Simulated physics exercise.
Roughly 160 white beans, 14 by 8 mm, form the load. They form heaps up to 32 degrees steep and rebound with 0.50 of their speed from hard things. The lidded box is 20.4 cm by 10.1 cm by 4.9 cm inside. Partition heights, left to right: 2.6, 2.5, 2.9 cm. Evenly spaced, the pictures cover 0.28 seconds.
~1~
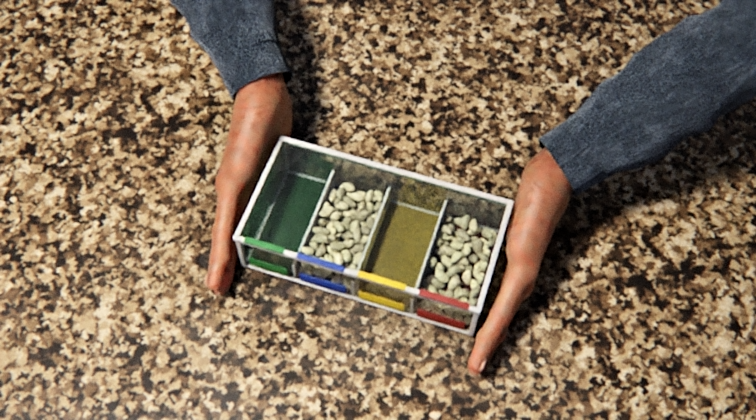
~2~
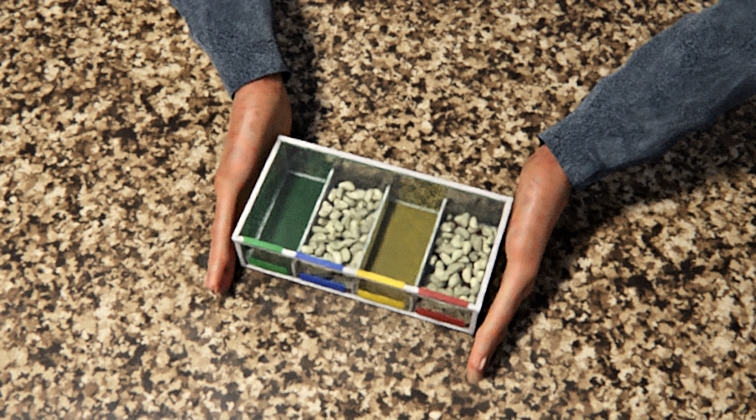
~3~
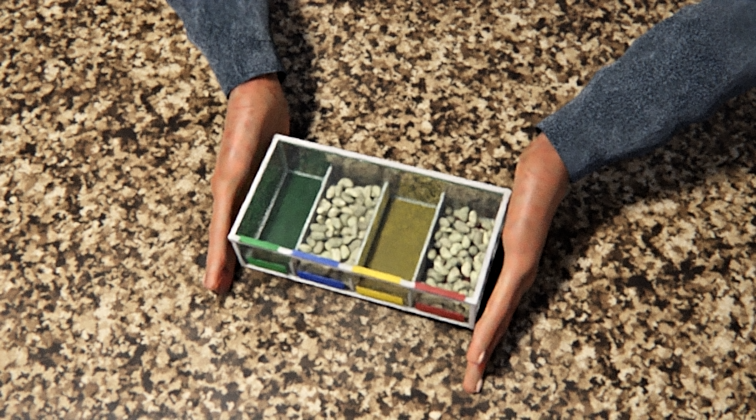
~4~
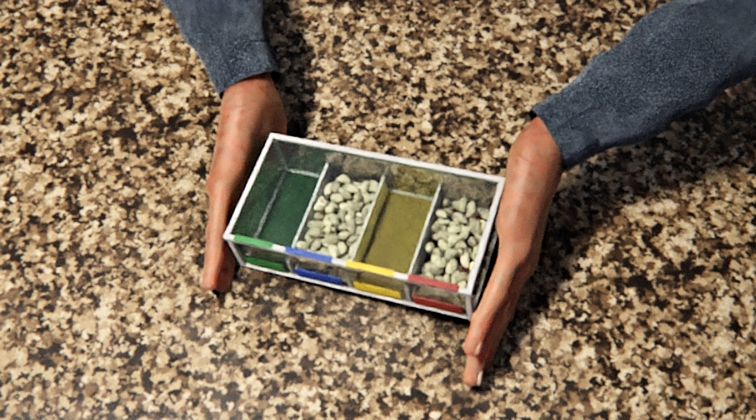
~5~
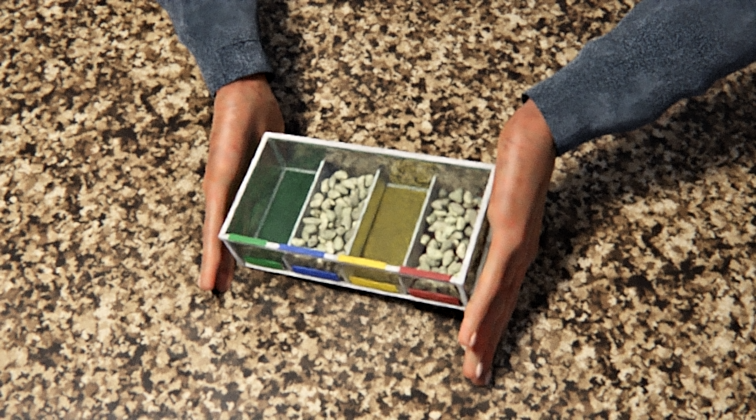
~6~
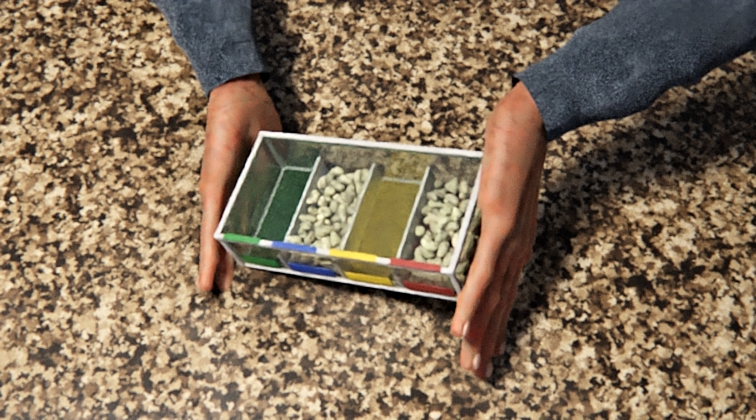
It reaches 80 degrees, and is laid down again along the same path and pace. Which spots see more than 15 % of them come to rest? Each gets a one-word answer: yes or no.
My answers are red yes, blue yes, green yes, yellow no.
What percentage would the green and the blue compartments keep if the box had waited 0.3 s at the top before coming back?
You'd end up with green at 40 per cent and blue at 30 per cent.
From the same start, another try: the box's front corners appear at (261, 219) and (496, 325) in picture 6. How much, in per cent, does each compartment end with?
Red 65 %, blue 20 %, green 0 %, yellow 10 %.
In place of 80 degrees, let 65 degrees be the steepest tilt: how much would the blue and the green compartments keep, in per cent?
Blue 50 %; green 5 %.
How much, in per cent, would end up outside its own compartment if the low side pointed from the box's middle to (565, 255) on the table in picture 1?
That would be close to 30 per cent.
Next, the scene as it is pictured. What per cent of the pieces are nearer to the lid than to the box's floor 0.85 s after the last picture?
Share: Approx. 30 %.
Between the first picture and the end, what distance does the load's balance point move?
About 4.5 cm.
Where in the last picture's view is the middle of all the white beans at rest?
Look around (322, 243) in the last picture.
Then, 0.85 s after the last picture, tilt 79 degrees; red 40 %, blue 45 %, green 15 %.
Then, 1.42 s after the last picture, tilt 34 degrees; red 25 %, blue 30 %, green 35 %, yellow 5 %.
Then, 2.05 s after the last picture, tilt 0 degrees; red 25 %, blue 30 %, green 35 %, yellow 5 %.
In the end, red 25 %, blue 30 %, green 35 %, yellow 5 %.
